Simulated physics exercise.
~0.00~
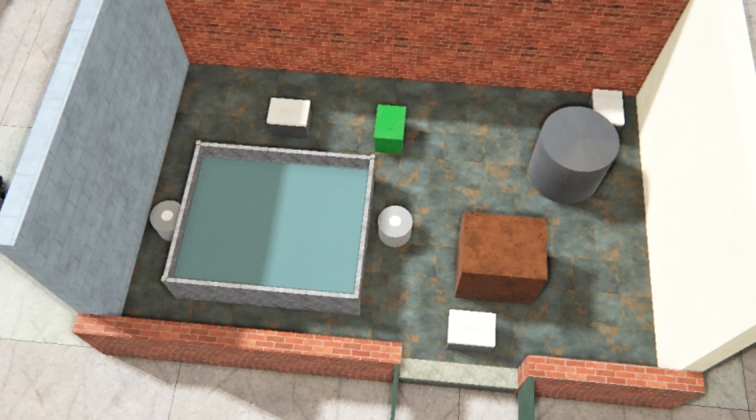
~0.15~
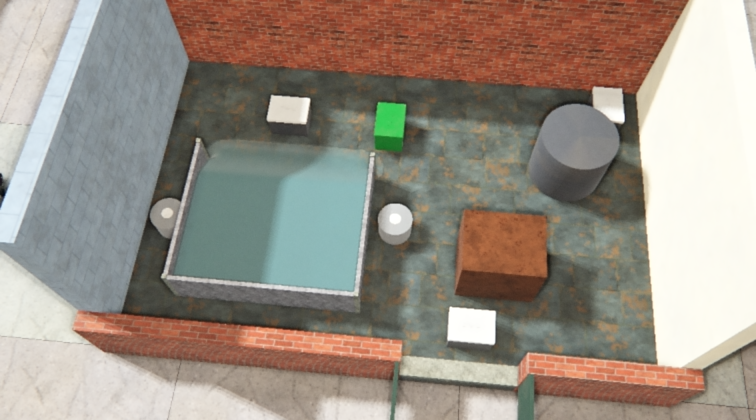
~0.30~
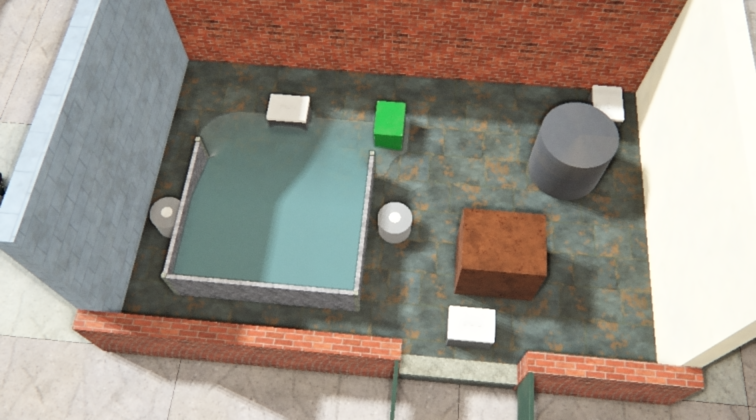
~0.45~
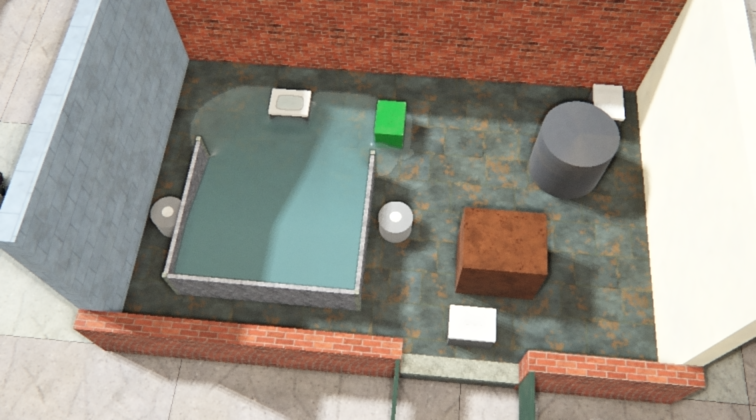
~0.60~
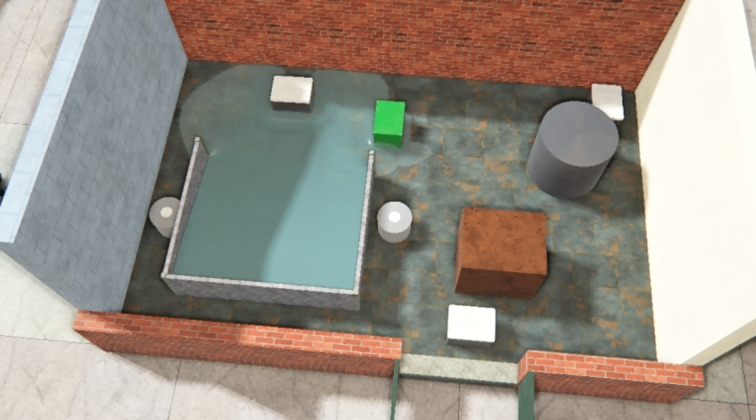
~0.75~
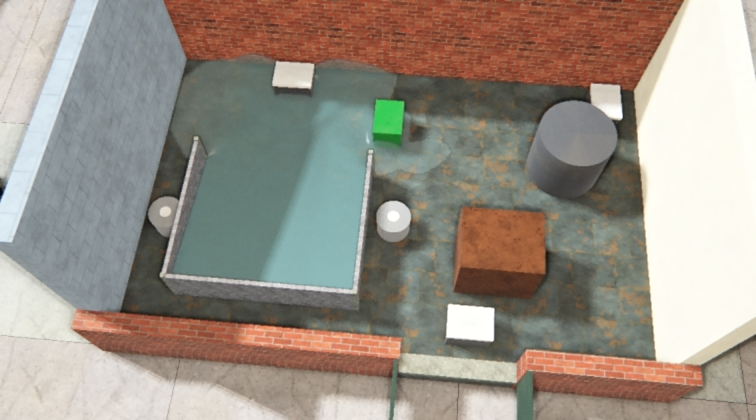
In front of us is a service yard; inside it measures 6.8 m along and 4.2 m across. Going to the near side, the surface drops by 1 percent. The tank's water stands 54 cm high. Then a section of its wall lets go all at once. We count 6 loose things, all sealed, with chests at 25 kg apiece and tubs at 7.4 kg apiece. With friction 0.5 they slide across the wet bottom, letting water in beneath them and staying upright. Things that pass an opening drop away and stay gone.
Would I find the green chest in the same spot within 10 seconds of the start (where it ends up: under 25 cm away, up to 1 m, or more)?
It is set to wind up a long distance off.
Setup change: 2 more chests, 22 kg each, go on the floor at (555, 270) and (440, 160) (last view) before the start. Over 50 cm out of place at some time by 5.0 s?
Well, the first one is lower and the other higher.
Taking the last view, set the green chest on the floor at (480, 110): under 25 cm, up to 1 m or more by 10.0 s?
It ends far away.
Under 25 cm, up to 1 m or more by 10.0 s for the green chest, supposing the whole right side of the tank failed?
Result: The green chest remains where it was.
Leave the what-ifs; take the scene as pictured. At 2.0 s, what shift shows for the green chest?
I'd put it at around 60 cm.
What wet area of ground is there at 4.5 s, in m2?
I'd put it close to 24 m2.
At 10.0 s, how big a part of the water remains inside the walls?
I'd say some 90 percent hasn't gone yet.
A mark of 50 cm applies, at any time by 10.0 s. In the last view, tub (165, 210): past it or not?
Verdict: Crossed the line.
After 2.0 s the green chest is near (428, 105), 0.6 m from its start, aground; 0 of 6 are out; 1 afloat.
After 4.5 s the green chest is near (517, 207), 2.2 m from its start, afloat; 0 of 6 are out; 3 afloat.
After 7.0 s the green chest is near (565, 231), 2.9 m from its start, aground; 1 of 6 are out; 2 afloat.
After 10.0 s the green chest is near (574, 224), 2.9 m from its start, aground; 1 of 6 are out; 1 afloat.
